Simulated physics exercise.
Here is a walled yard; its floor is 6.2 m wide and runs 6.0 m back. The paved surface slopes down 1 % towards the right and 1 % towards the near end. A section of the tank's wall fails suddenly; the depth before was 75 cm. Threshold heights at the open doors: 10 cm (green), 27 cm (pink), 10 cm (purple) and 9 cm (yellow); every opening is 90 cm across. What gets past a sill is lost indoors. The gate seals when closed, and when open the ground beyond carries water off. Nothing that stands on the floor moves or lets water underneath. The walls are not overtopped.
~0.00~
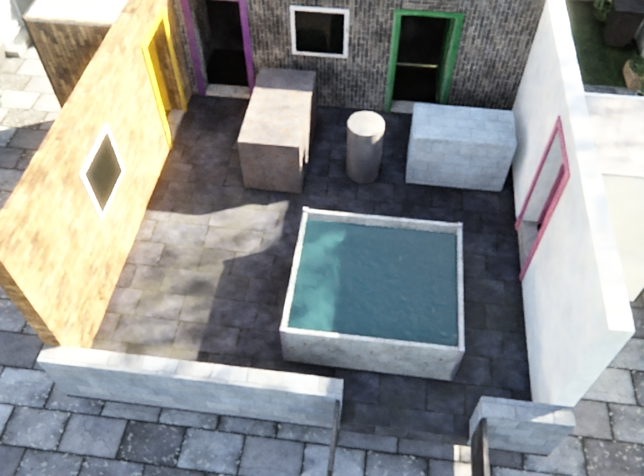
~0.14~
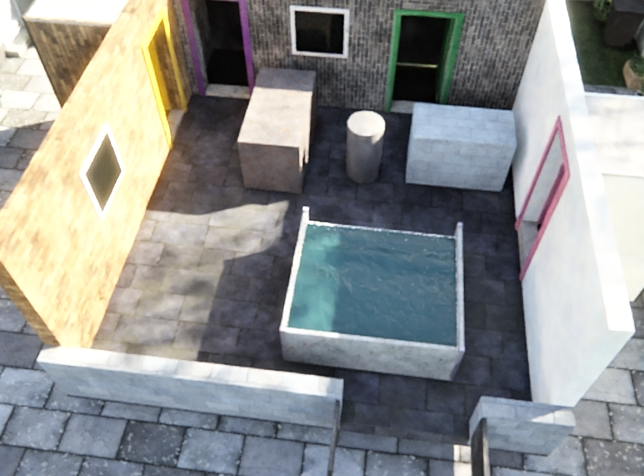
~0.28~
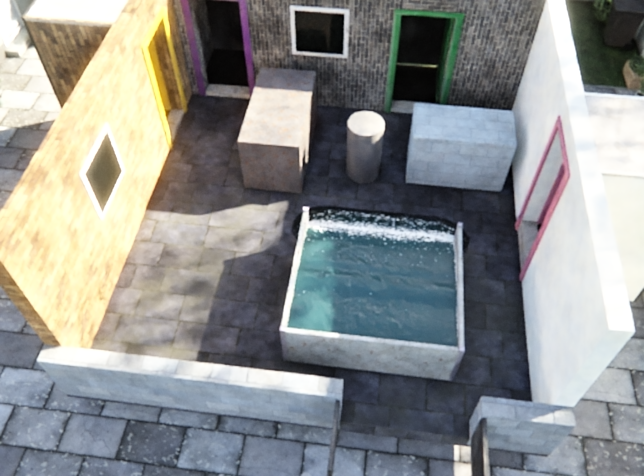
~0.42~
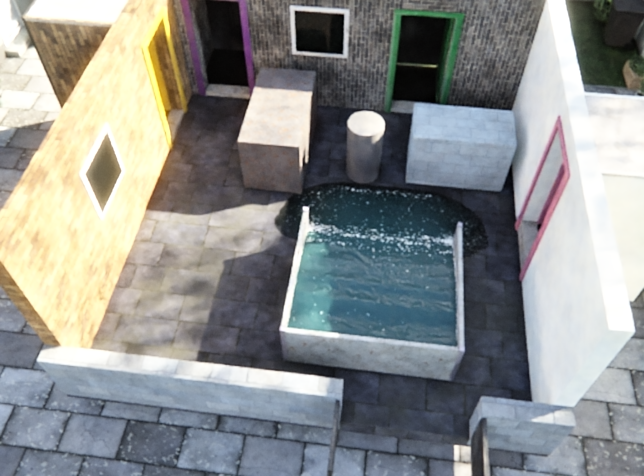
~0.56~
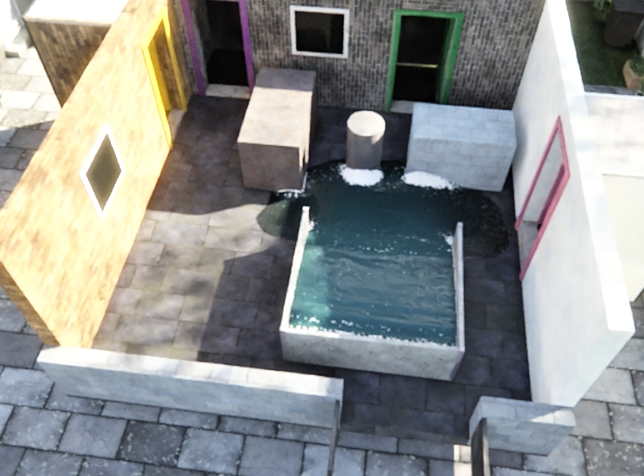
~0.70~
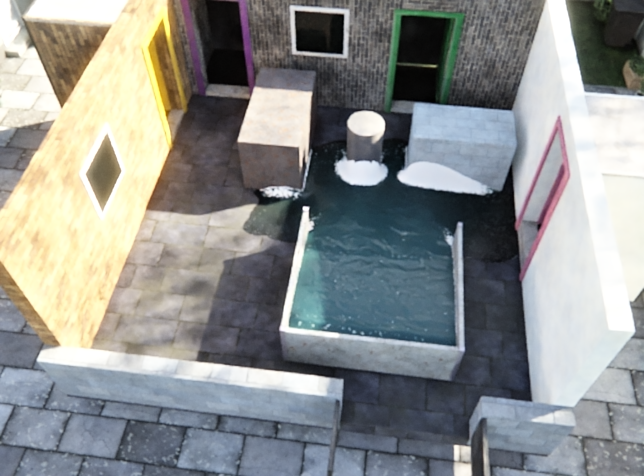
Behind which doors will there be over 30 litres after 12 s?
Within that time: At the green door it passes the limit; at the pink door it stays under the limit; at the purple door it keeps below the limit; at the yellow door it keeps below the limit.
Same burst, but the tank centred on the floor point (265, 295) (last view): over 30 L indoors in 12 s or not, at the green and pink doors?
Against that limit: Green past it, pink under.
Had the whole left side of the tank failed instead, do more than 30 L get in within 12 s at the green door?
Against that limit: Green not over.
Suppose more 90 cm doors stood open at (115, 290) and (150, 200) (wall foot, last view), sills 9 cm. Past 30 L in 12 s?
In that order: Under, below.
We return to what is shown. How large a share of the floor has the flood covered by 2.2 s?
Near 50 per cent is wet.
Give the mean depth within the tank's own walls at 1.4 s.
Roughly 37 cm on average.
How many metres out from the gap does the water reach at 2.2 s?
Some 5.0 m out.
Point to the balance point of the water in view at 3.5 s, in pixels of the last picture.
Around (383, 208).
After 1.4 s water covers 35 % of the floor and is deepest (50 cm) near (406, 191); green door 14 cm at the sill, 27 L in, pink door 3 cm at the sill, 0 L in, purple door not reached, yellow door not reached.
After 2.2 s water covers 50 % of the floor and is deepest (46 cm) near (511, 201); green door 26 cm at the sill, 94 L in, pink door 16 cm at the sill, 0 L in, purple door 2 cm at the sill, 0 L in, yellow door not reached.
After 3.5 s water covers 75 % of the floor and is deepest (35 cm) near (476, 121); green door 19 cm at the sill, 204 L in, pink door 20 cm at the sill, 0 L in, purple door 8 cm at the sill, 0 L in, yellow door 12 cm at the sill, 1 L in.
After 7.0 s water covers 95 % of the floor and is deepest (22 cm) near (530, 427); green door 13 cm at the sill, 276 L in, pink door 12 cm at the sill, 1 L in, purple door 6 cm at the sill, 1 L in, yellow door 5 cm at the sill, 13 L in.
After 12.0 s water covers 100 % of the floor and is deepest (14 cm) near (516, 425); green door 6 cm at the sill, 280 L in, pink door 12 cm at the sill, 1 L in, purple door 3 cm at the sill, 1 L in, yellow door 2 cm at the sill, 13 L in.
